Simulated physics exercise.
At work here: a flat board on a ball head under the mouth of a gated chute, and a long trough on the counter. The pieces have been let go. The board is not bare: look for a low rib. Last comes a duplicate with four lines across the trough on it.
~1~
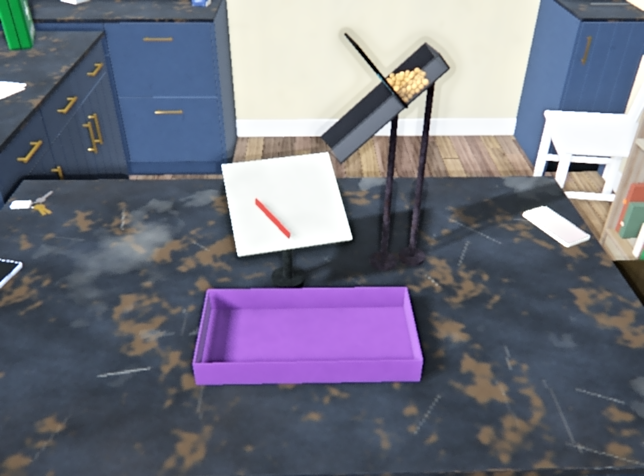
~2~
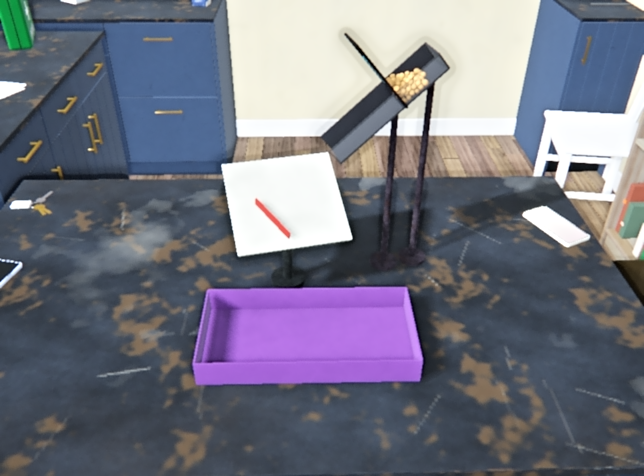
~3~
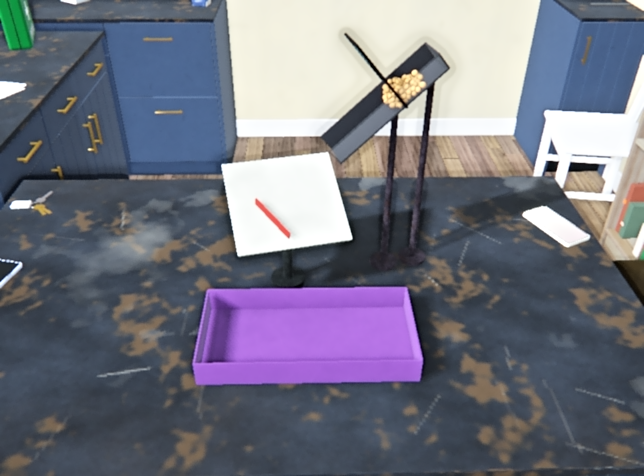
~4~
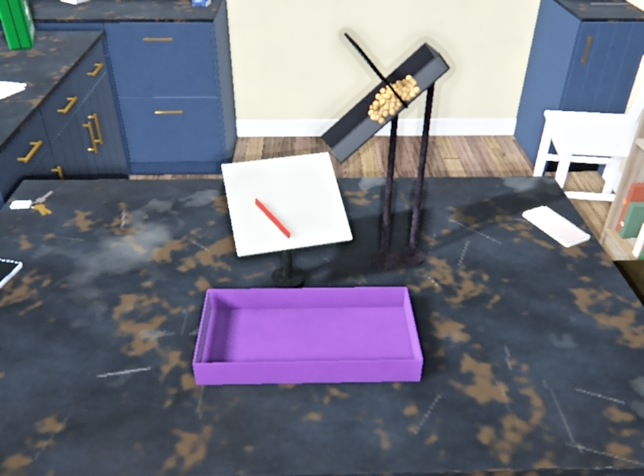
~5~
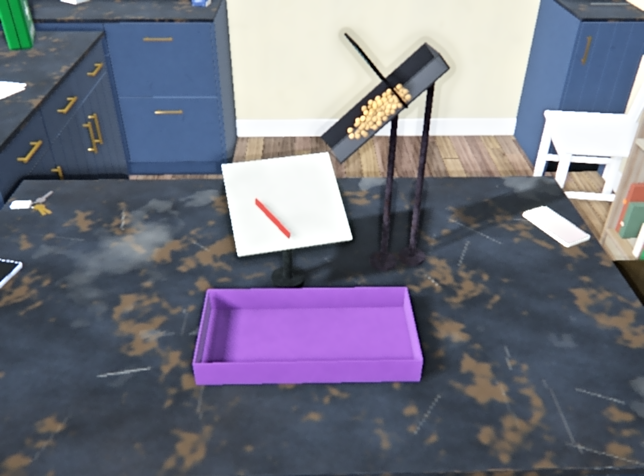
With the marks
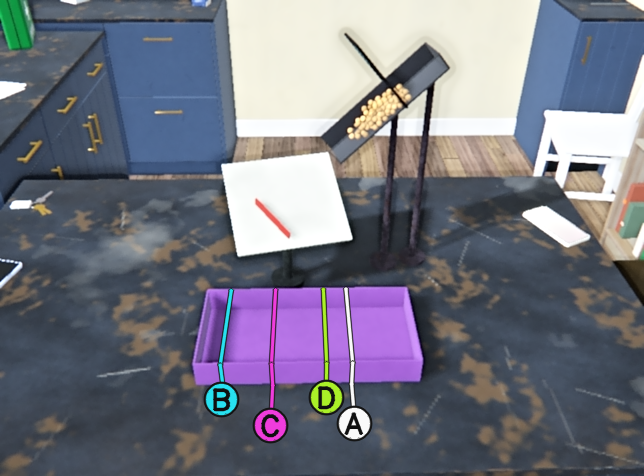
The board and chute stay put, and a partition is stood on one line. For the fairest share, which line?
Line D does it best.
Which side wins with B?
More lands on the right.
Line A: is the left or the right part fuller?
The left side.
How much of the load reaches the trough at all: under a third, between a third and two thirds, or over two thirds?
About that: Over two thirds.
On the marked copy, line A crosses the front rim at (352, 361); line B crosses the front rim at (220, 364); line C crosses the front rim at (271, 363); line D crosses the front rim at (326, 362).
Choosing A, of what is caught, most on the left of the divider, a small part on the right.
Choosing B, of what is caught, a stray few on the left of the divider, nearly all on the right.
Choosing C, of what is caught, a stray few on the left of the divider, nearly all on the right.
Choosing D, of what is caught, about half on the left of the divider, about half on the right.
